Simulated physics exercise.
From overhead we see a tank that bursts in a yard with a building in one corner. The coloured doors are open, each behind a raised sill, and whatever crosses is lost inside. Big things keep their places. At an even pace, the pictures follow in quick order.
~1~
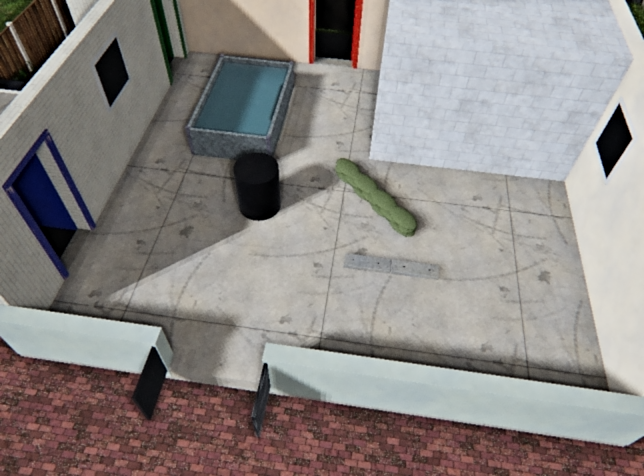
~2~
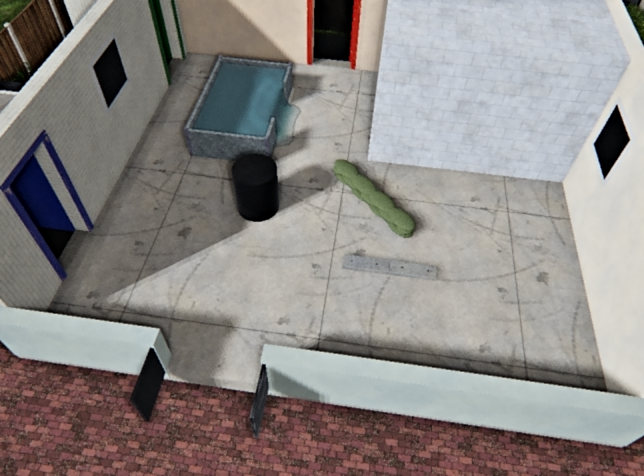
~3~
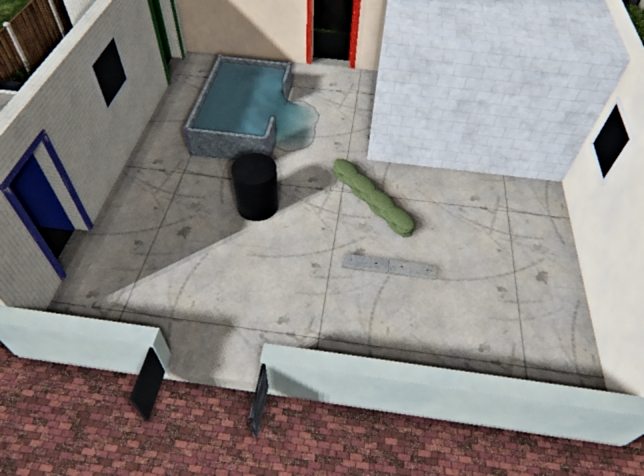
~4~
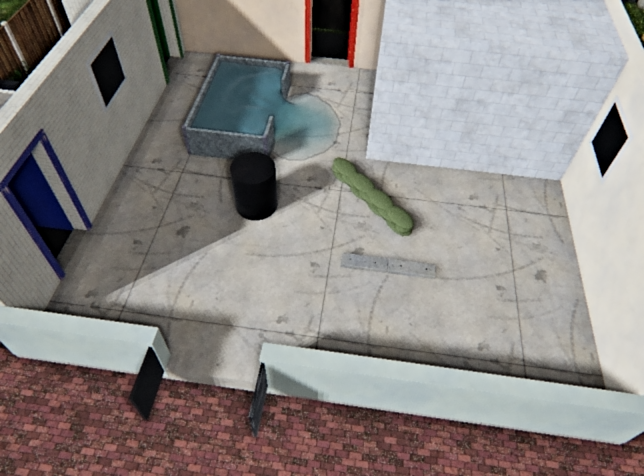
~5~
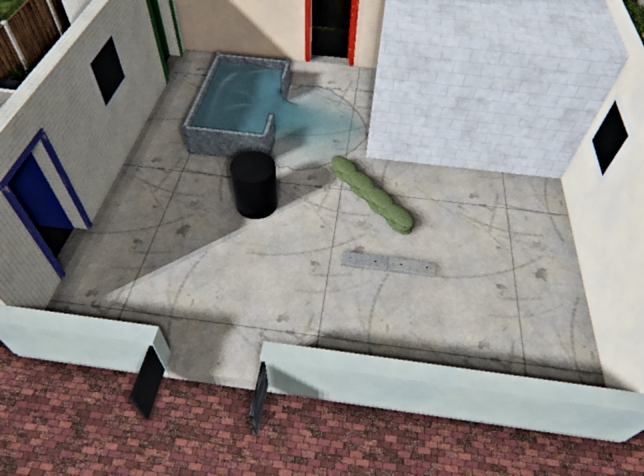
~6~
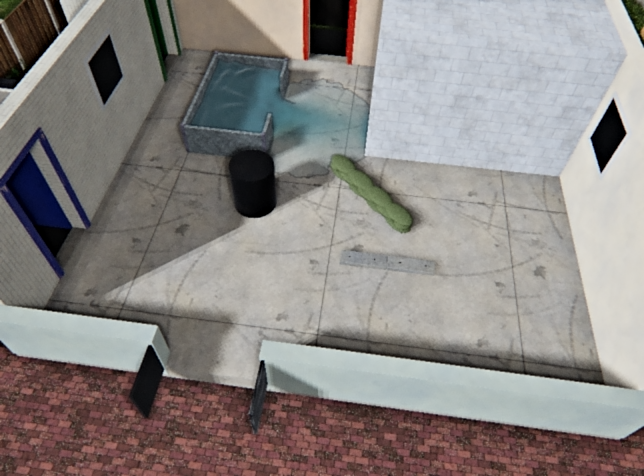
In a walled yard, a stone water tank bursts on its right side, water pouring out and spreading across the paving.
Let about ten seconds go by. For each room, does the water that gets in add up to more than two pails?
Result: Green door: Tops two buckets. Red door: Tops two buckets. Blue door: Never tops two buckets.
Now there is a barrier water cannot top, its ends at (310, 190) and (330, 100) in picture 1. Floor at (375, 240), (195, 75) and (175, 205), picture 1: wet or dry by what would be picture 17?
First spared, then spared, then soaked.
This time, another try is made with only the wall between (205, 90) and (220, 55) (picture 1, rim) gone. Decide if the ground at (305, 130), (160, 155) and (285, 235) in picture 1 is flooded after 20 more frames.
Bone-dry, submerged, bone-dry.
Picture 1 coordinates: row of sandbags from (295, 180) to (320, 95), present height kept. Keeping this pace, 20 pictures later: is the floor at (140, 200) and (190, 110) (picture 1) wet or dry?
First spot swamped, second spot untouched.
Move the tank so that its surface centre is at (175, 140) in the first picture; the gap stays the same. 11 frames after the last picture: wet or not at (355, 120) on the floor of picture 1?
At that place: Covered.
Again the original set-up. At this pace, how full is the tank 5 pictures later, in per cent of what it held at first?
That comes to about 64 per cent.
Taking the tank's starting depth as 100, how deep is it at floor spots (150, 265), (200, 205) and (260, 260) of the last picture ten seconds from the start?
First 2, next 2, last 2 in a hundred.
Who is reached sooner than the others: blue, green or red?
Answer: The door marked red.
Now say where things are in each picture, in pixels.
Still water in the water tank at (244, 97), in the first picture.
The front is at (281, 144), out from the gap at (278, 116), in the second picture.
The front is at (308, 142), out from the gap at (278, 117), in the third picture.
Water pours out at (277, 116) and has run to (331, 142), in the fourth picture.
The front is at (361, 138), out from the gap at (277, 114), in the fifth picture.
The front is at (364, 155), out from the gap at (275, 113), in the sixth picture.
A moment on, water covers 10 % of the floor; the green door not reached, the red door not reached, the blue door not reached.
Next, water covers 20 % of the floor; the green door not reached, the red door wet at the sill, nothing in, the blue door not reached.
Then, water covers 40 % of the floor; the green door not reached, the red door over two buckets in, the blue door not reached.
Later, water covers 60 % of the floor; the green door over two buckets in, the red door far over two buckets in, the blue door not reached.
In the end, water covers 80 % of the floor; the green door over two buckets in, the red door far over two buckets in, the blue door wet at the sill, nothing in.
